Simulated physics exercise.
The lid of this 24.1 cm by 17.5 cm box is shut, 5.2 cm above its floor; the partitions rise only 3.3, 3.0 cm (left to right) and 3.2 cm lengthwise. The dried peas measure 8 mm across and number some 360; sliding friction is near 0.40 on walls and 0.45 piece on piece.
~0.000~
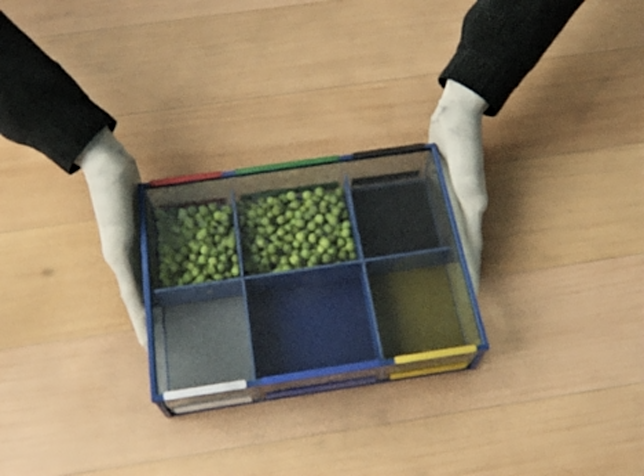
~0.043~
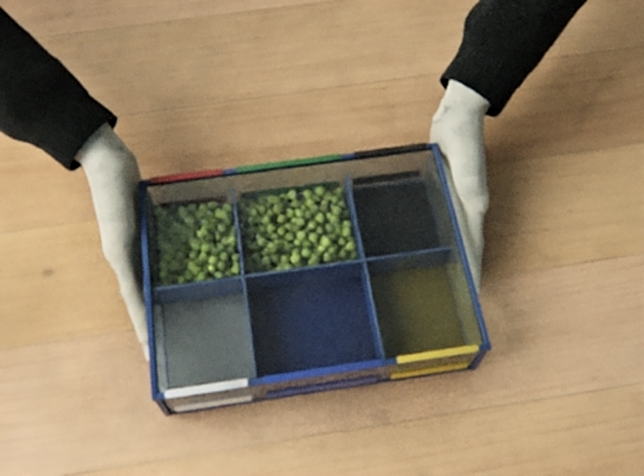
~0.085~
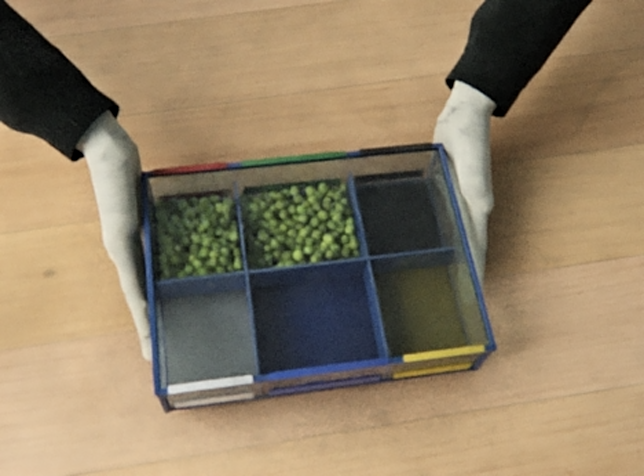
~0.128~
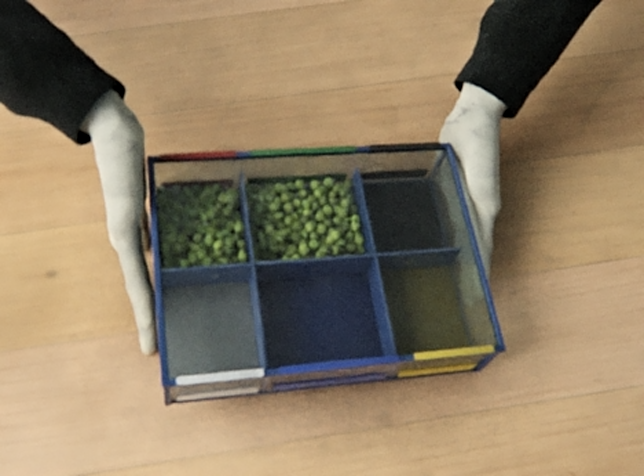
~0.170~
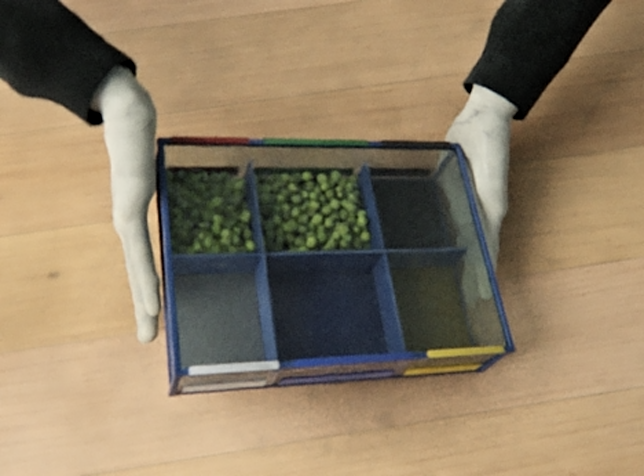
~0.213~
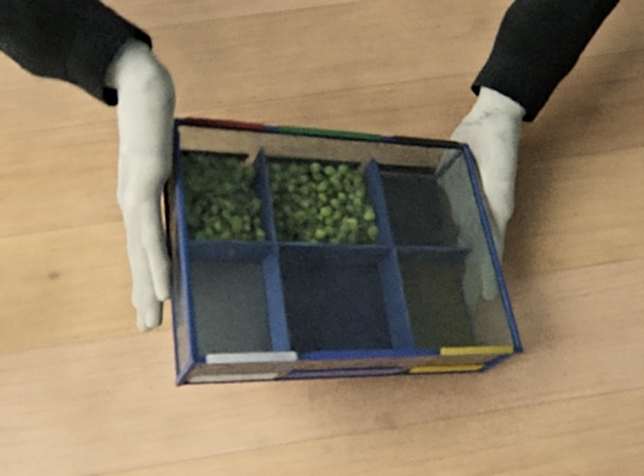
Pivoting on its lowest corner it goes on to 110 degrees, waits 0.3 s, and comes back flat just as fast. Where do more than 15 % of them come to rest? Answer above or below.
Red: Below, blue: Below, green: Below, yellow: Above, white: Below, black: Above.
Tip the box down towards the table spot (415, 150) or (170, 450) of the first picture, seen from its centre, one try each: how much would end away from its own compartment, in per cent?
About 50 and 75 per cent.
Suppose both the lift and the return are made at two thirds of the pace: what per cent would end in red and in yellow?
Then: Red 0; yellow 35.
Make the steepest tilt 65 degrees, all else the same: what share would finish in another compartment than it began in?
About 25 per cent.
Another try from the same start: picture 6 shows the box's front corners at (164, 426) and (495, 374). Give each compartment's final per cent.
Red 0; blue 45; green 0; yellow 10; white 45; black 0.
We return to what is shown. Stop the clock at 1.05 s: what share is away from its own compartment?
About 85 per cent.
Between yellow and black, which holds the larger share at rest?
The black compartment.
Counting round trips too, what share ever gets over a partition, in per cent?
Roughly 100 per cent.
After 1.05 s, tilt 110 degrees; red 5 %, green 20 %, yellow 20 %, black 50 %.
Then, at 1.61 s, tilt 58 degrees; yellow 35 %, black 65 %.
After 2.23 s, tilt 0 degrees; yellow 35 %, black 65 %.
At rest (2.7 s), red 0 %, blue 0 %, green 0 %, yellow 35 %, white 0 %, black 65 %.
